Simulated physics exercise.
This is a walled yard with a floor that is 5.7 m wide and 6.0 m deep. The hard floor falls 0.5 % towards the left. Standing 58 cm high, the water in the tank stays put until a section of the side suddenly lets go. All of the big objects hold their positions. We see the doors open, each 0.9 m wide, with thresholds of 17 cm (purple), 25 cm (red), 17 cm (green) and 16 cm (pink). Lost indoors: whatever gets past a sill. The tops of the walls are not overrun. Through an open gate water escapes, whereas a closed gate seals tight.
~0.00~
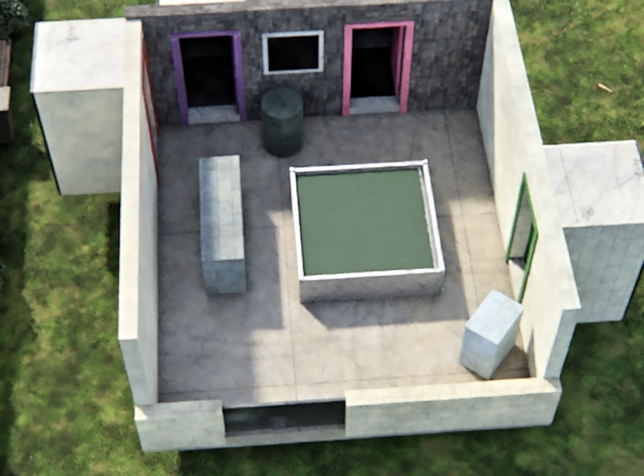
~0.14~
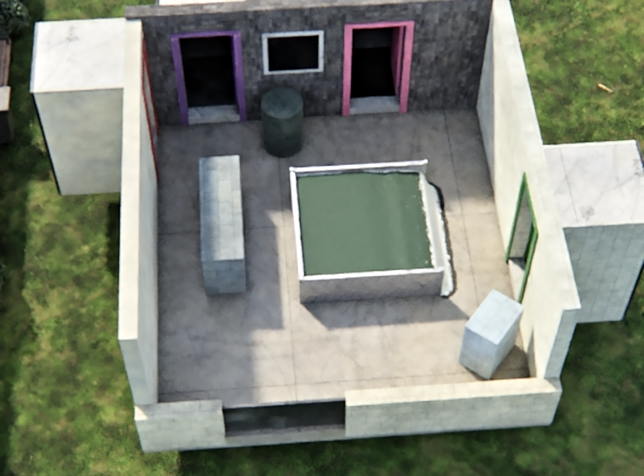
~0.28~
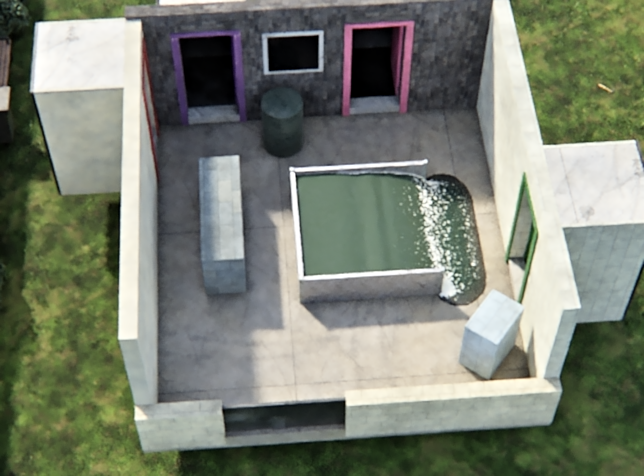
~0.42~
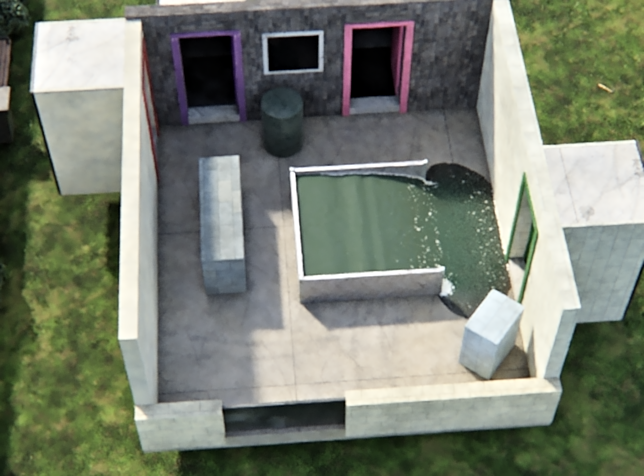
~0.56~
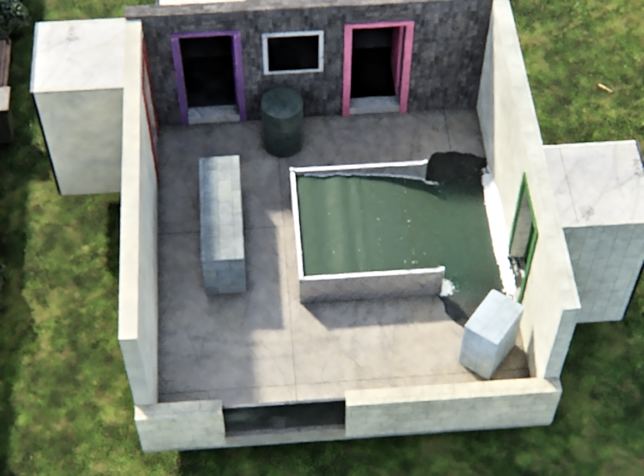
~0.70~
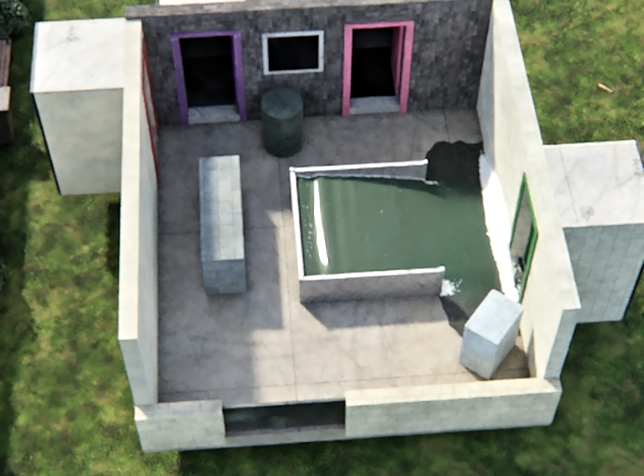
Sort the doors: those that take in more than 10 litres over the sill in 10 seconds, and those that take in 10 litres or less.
Sorted: The purple door takes in 10 litres or less; the red door takes in 10 litres or less; the green door takes in more; the pink door takes in 10 litres or less.
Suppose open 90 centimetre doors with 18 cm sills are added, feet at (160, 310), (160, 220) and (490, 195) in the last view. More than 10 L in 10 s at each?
Result in order - not enough, not enough, more than that.
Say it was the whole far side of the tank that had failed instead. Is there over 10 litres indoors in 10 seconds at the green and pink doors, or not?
Against that limit the green door gives a lower amount and the pink door gives a greater amount.
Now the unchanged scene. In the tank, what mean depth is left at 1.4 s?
It averages close to 33 centimetres.
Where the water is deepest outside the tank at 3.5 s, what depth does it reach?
Some 26 cm deep.
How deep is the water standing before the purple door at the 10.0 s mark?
Around 12.0 cm there.
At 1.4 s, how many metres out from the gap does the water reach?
I'd say around 3.4 m from the gap.
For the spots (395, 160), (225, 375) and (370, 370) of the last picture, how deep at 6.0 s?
First 6 cm, then 6 cm, then 5 cm.
After 1.4 s water covers 15 % of the floor and is deepest (44 cm) near (495, 229); purple door not reached, red door not reached, green door 33 cm at the sill, 38 L in, pink door not reached.
After 2.2 s water covers 30 % of the floor and is deepest (47 cm) near (503, 331); purple door not reached, red door not reached, green door 34 cm at the sill, 102 L in, pink door 11 cm at the sill, 0 L in.
After 3.5 s water covers 65 % of the floor and is deepest (26 cm) near (302, 133); purple door 4 cm at the sill, 0 L in, red door not reached, green door 23 cm at the sill, 170 L in, pink door 15 cm at the sill, 1 L in.
After 6.0 s water covers 95 % of the floor and is deepest (16 cm) near (194, 382); purple door 2 cm at the sill, 0 L in, red door 13 cm at the sill, 0 L in, green door 9 cm at the sill, 178 L in, pink door 9 cm at the sill, 2 L in.
After 10.0 s water covers 95 % of the floor and is deepest (15 cm) near (158, 133); purple door 12 cm at the sill, 0 L in, red door 13 cm at the sill, 0 L in, green door 9 cm at the sill, 178 L in, pink door 8 cm at the sill, 2 L in.
